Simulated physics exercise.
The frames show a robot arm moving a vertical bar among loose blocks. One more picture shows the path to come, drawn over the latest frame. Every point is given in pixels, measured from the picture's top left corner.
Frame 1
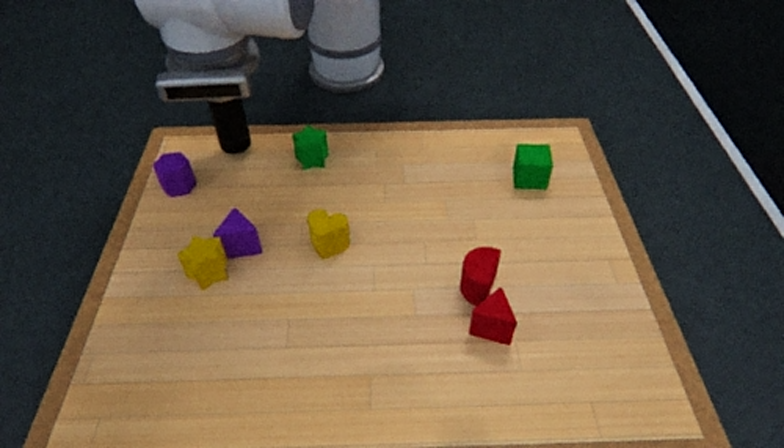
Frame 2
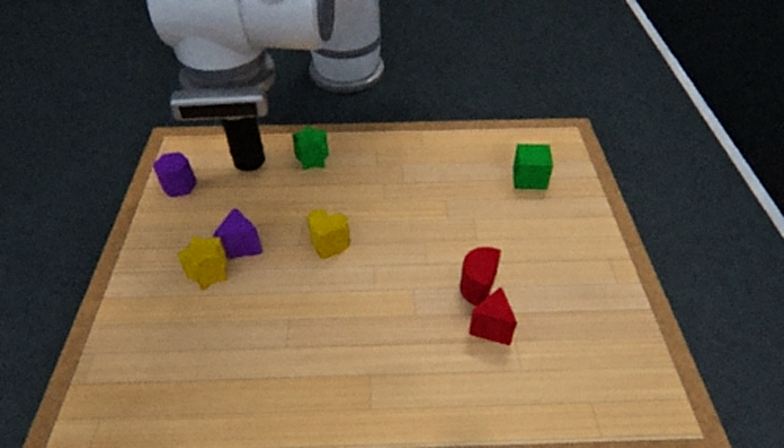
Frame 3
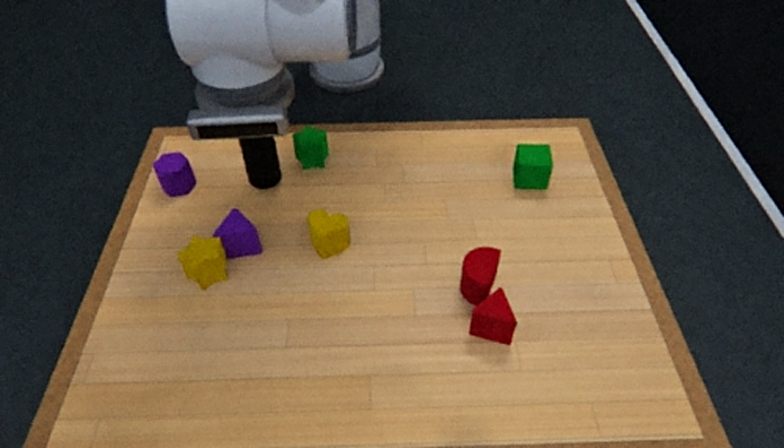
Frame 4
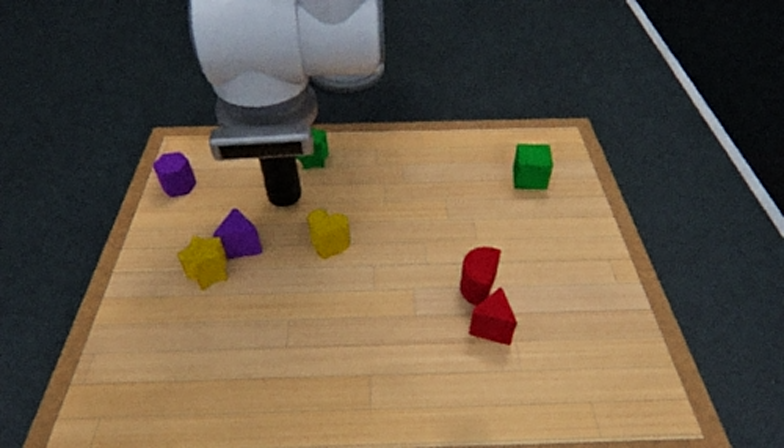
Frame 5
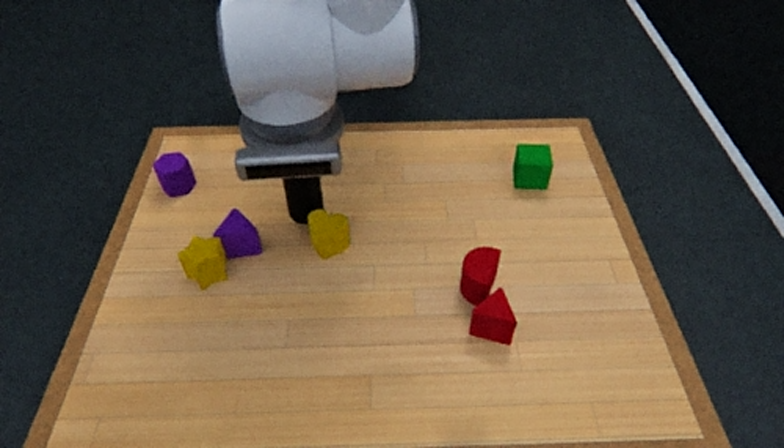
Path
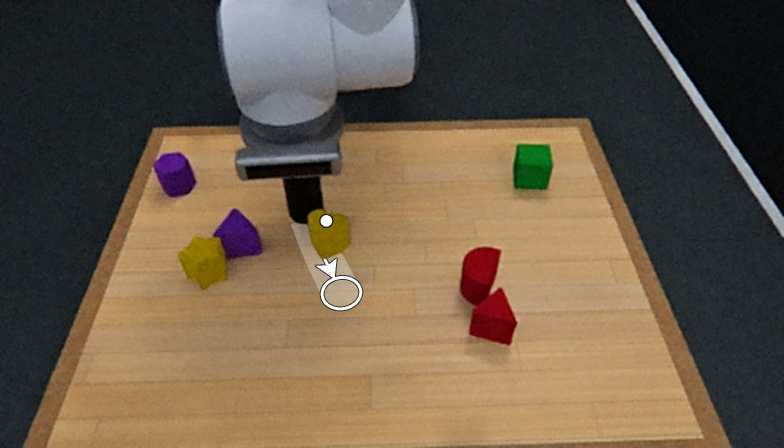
A white and grey robot arm holding a black vertical bar reaches over the far edge of a light wooden board on a dark floor, seen from above by a still camera. Purple and yellow blocks sit at left, a green one at the back on each side, and two red ones right of centre. The arm carries the bar steadily rightward and nearer, passing in front of the left green block and up beside the yellow heart, while the blocks stay still.
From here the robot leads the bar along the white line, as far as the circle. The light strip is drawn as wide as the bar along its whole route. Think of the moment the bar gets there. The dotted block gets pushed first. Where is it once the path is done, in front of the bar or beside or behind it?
It slips away.
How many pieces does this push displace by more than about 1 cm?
In total, one block gets moved by over 1 cm.
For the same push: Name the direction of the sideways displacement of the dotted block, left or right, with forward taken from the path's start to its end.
The dotted block is shifted sideways to the left, facing along the path from start to end.
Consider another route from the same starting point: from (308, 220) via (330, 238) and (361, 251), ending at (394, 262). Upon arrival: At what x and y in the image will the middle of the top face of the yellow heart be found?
Near (379, 268).
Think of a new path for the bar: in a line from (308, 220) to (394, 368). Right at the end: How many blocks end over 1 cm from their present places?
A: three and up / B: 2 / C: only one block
The correct letter is C.
Drawn move, in a line from (308, 220) to (341, 293); the dot is on the yellow heart.
The first path, step by step. One third of the way, bar (317, 237); yellow heart (343, 237), turned 30° anticlockwise.
Two thirds of the way, bar (328, 260); yellow heart (361, 248), turned 80° anticlockwise.
At the end, bar (341, 286); purple three-sided block still; yellow heart (370, 257), turned 135° anticlockwise.
